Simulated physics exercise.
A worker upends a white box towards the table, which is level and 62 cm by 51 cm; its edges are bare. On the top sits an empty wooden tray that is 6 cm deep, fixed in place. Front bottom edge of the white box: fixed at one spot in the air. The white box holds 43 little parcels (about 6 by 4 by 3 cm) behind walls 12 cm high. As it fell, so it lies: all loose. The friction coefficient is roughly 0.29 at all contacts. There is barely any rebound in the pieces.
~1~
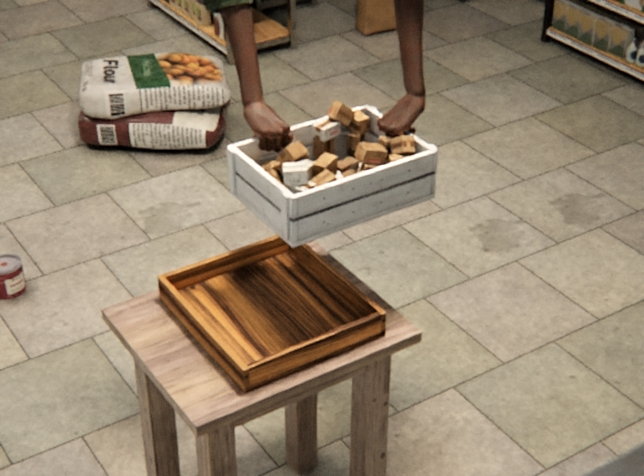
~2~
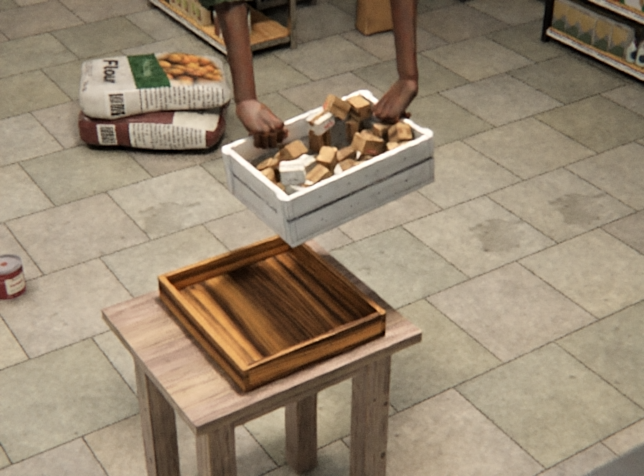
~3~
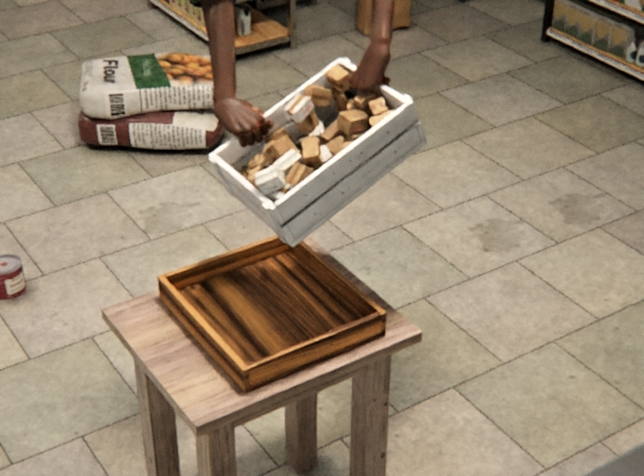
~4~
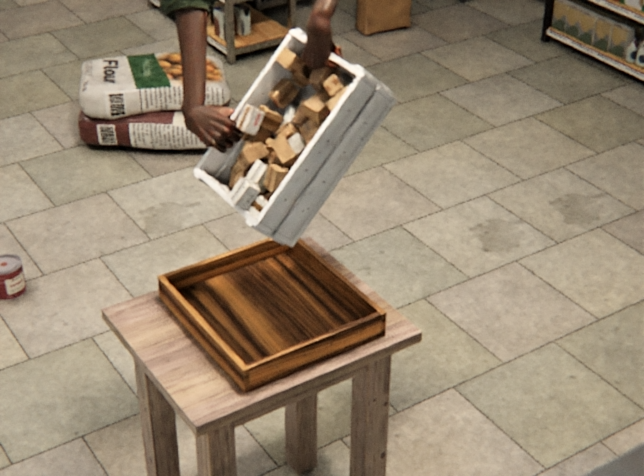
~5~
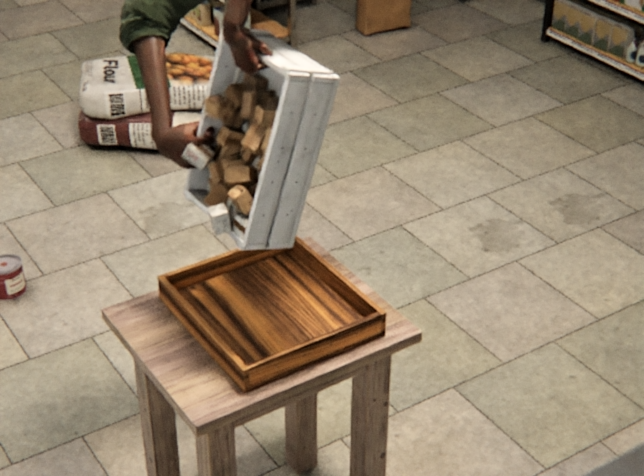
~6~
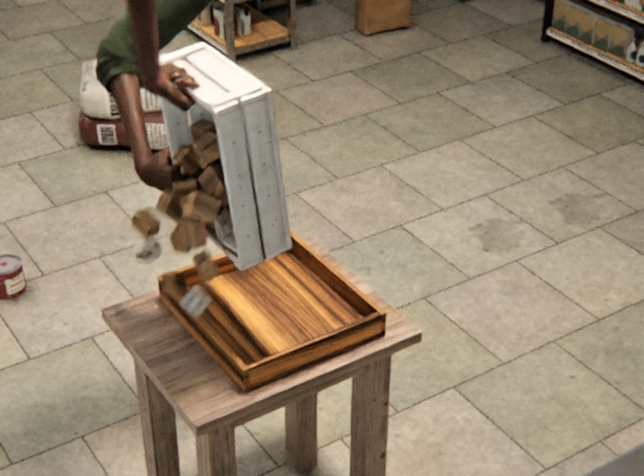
A worker's hands tilting a white box of small brown blocks steeply leftward above a wooden tray, several blocks tumbling out.
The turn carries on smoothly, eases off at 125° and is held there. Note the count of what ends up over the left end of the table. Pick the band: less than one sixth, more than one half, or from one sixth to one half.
The band is more than one half.
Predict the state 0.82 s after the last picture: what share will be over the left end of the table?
By that time, roughly 70 percent.
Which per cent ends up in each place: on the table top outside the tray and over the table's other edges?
I'd put it at about 20 percent, then about 0 percent.
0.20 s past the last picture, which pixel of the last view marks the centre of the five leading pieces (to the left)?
(102, 432).
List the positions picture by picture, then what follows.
In the first picture (each is followed by its nearest rim corner in this view), white box, (296, 196); wooden tray, (247, 366); 0° from level; none out.
In the second picture, white box, (290, 197); 6° from level.
In the third picture, white box, (275, 204); 23° from level.
In the fourth picture, white box, (257, 220); 46° from level.
In the fifth picture, white box, (244, 243); 72° from level; 1 out, the lowest parcel at (220, 219).
In the sixth picture, white box, (241, 265); wooden tray, (247, 366); 96° from level; 11 out, the lowest parcel at (196, 302).
Then, 0.20 s after the last picture, tilt 119°; 19 still in the white box, 10 on the table top outside the tray, 3 over the left end of the table and 11 in the air.
Then, 0.46 s after the last picture, tilt 125°; 1 in the wooden tray, 21 on the table top outside the tray, 16 over the left end of the table and 5 in the air.
Then, 0.82 s after the last picture, tilt 125°; 1 in the wooden tray, 12 on the table top outside the tray and 30 over the left end of the table.
When it is over (1.28 s after the last picture), 1 in the wooden tray, 9 on the table top outside the tray and 33 over the left end of the table. Asked share, 33 of 43, 77 per cent.
